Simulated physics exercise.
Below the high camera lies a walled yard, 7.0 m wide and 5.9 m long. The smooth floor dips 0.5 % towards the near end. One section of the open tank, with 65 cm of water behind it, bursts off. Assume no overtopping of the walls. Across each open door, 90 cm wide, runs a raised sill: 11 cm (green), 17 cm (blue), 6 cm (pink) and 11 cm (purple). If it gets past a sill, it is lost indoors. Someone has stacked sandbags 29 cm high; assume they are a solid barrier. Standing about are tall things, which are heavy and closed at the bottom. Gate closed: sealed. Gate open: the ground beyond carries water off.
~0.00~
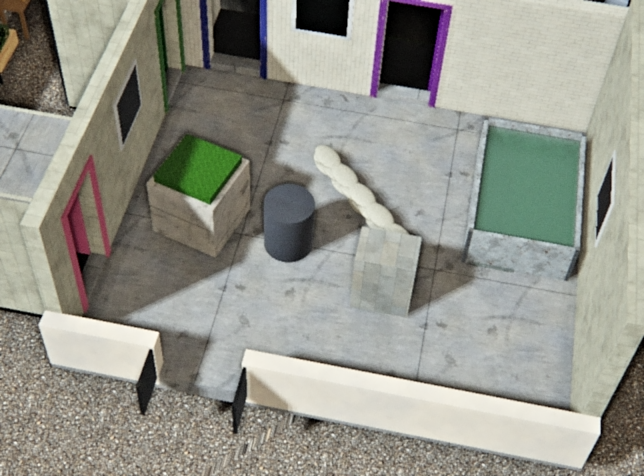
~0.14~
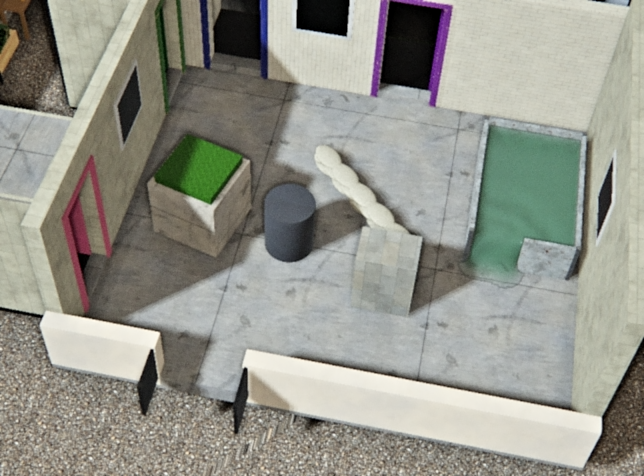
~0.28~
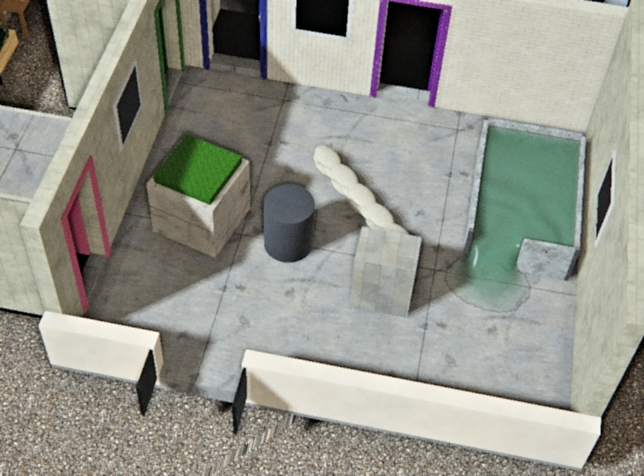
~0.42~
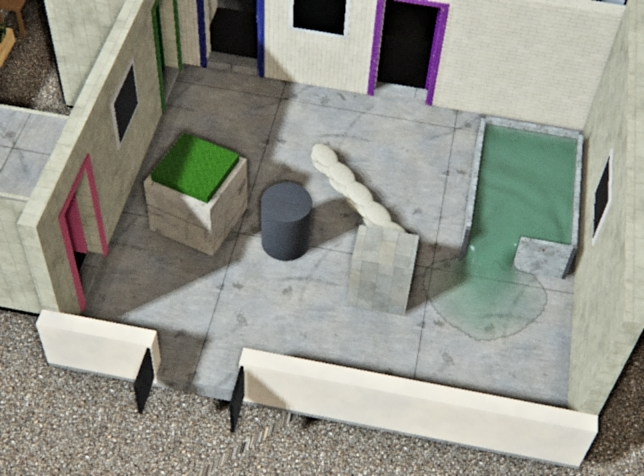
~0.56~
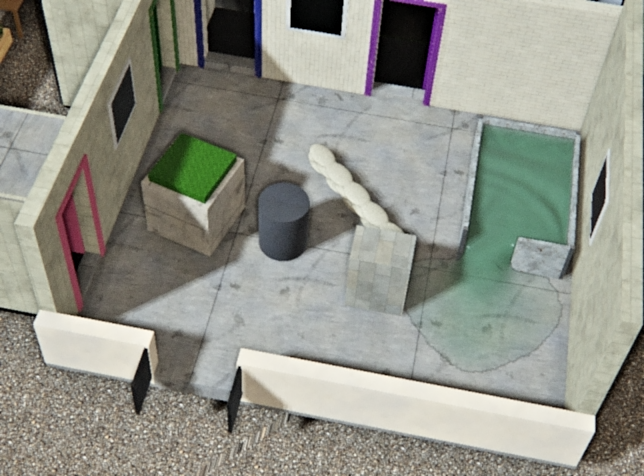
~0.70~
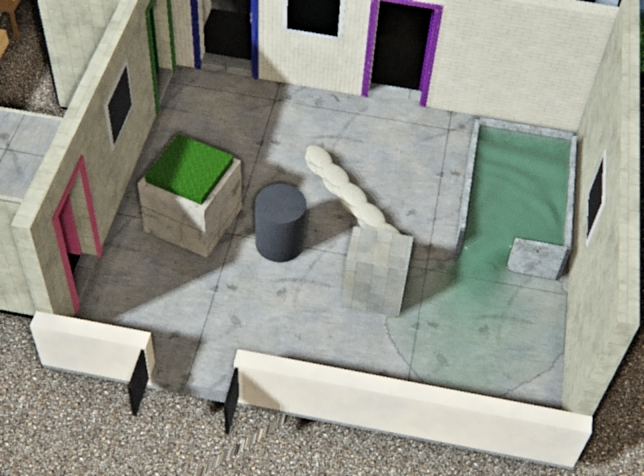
Green water burst through a gap in the near end of the open tank on the right, then poured onto the walled yard's floor and fanned out in a widening, thinning sheet toward the low front wall.
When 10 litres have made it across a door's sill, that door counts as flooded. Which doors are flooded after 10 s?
In order: At the green door the total will be lower than the limit. At the blue door the total will be lower than the limit. At the pink door the total will be higher than the limit. At the purple door the total will be lower than the limit.
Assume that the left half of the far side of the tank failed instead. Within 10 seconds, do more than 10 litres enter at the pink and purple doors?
Log - pink: Threshold not reached, purple: Threshold not reached.
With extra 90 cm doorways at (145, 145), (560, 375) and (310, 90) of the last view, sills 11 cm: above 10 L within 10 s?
Taking them in order, the first gets too little, the second enough and the third too little.
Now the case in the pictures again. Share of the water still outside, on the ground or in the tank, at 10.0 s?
92 %.
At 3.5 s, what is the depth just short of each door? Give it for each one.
Centimetres: Green 0 / blue 0 / pink 4 / purple 0.
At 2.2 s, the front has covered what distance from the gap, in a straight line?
About 4.8 m.
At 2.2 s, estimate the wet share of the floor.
Around 25 per cent.
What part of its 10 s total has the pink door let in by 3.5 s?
0 percent or so by then.
After 1.4 s water covers 20 % of the floor and is deepest (32 cm) near (475, 273); green door not reached, blue door not reached, pink door not reached, purple door not reached.
After 2.2 s water covers 25 % of the floor and is deepest (32 cm) near (549, 437); green door not reached, blue door not reached, pink door not reached, purple door not reached.
After 3.5 s water covers 40 % of the floor and is deepest (22 cm) near (458, 408); green door not reached, blue door not reached, pink door 4 cm at the sill, 0 L in, purple door not reached.
After 6.0 s water covers 55 % of the floor and is deepest (18 cm) near (431, 415); green door not reached, blue door not reached, pink door 11 cm at the sill, 34 L in, purple door not reached.
After 10.0 s water covers 75 % of the floor and is deepest (12 cm) near (379, 405); green door 4 cm at the sill, 0 L in, blue door 6 cm at the sill, 0 L in, pink door 11 cm at the sill, 101 L in, purple door not reached.
